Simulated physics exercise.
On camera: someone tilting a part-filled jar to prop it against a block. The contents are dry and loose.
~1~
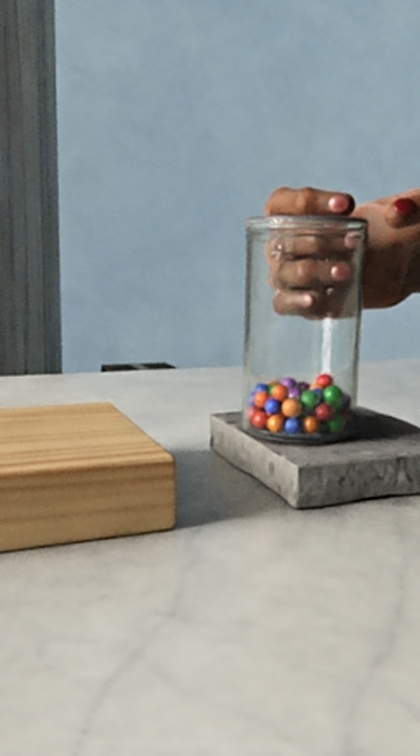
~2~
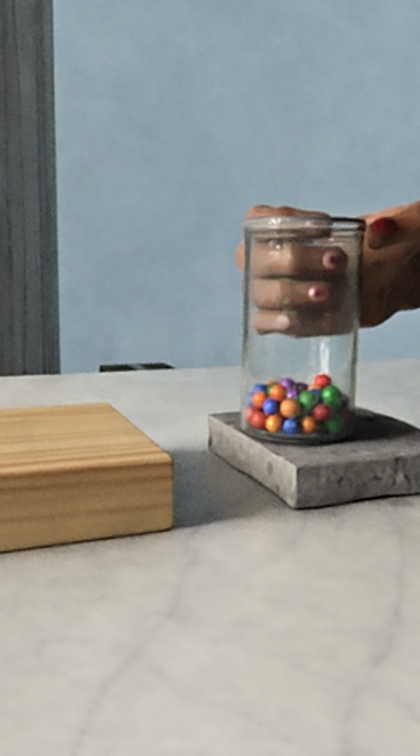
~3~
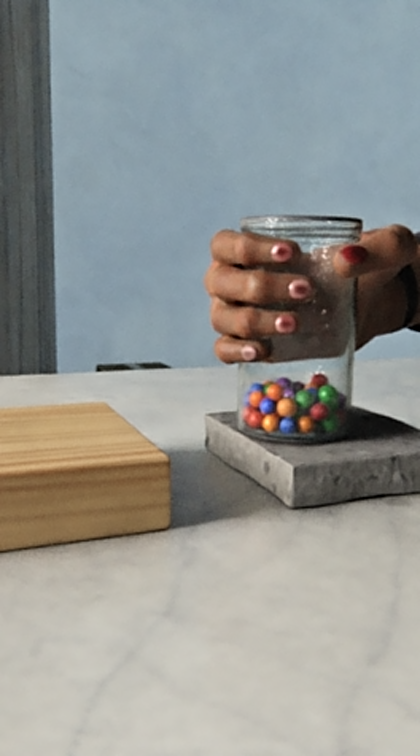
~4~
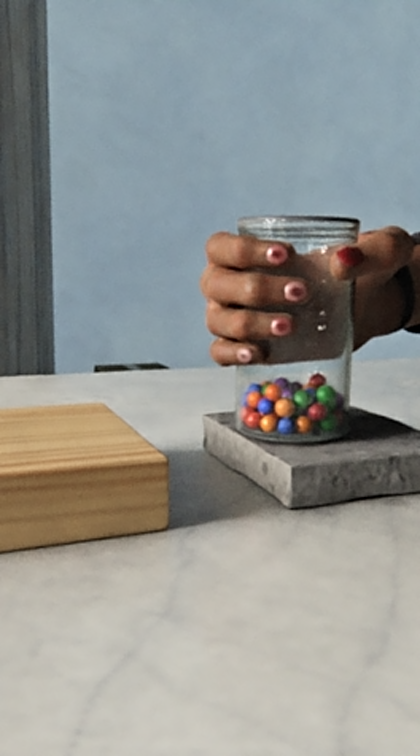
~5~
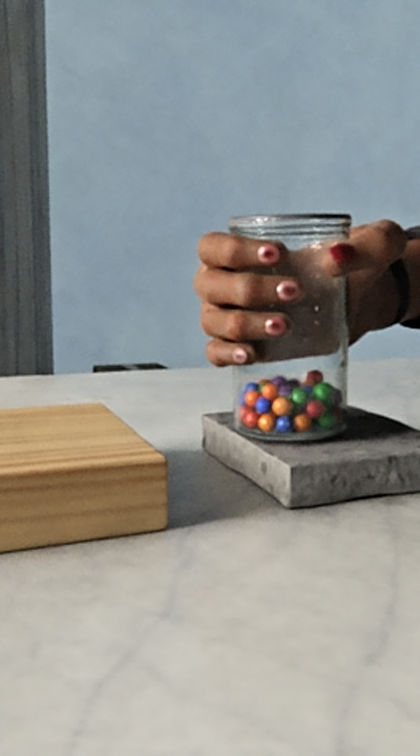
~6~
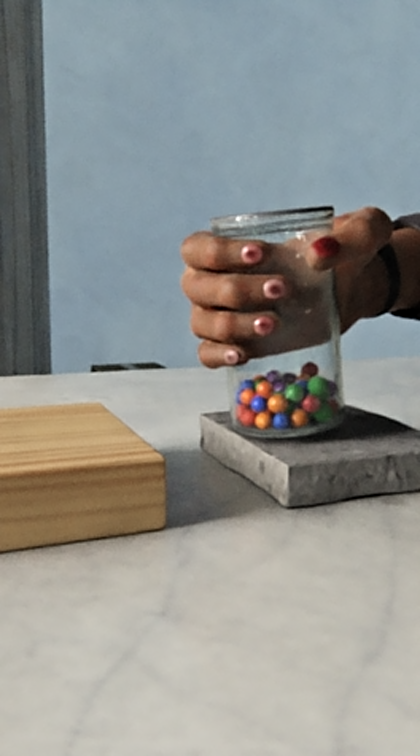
A hand with painted nails wrapped around a clear glass jar of colorful beads on a gray stone slab, then tilted it slightly to the left, toward a wooden block.
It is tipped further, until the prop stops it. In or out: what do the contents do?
The load all remains inside.
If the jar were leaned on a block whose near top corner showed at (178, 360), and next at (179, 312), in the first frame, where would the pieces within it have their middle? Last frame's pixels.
First near (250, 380), then near (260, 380).
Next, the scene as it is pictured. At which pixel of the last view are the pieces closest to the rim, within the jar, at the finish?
Around (155, 409).
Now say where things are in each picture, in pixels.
The first frame shows jar (302, 326), a quarter full of round plastic beads; block (10, 468), its top about level with the jar's foot.
The second frame shows jar (300, 326), upright; rim (252, 220); top of the contents (275, 391).
The third frame shows jar (297, 326), upright; rim (249, 219).
The fourth frame shows jar (295, 326), upright; rim (246, 220); top of the contents (282, 384).
The fifth frame shows jar (290, 324), leaning 2°; rim (237, 220).
The sixth frame shows jar (280, 319), leaning 7°; rim (218, 220); block, its top about level with the jar's foot.
Then, 0.39 s later than the last frame, the jar leans 27°; everything is still inside.
Then, 0.89 s later than the last frame, the jar leans 51°; everything is still inside.
Then, 1.42 s later than the last frame, the jar leans 78°; everything is still inside.
When it is over, the jar rests on the block at 81°; everything is still inside.
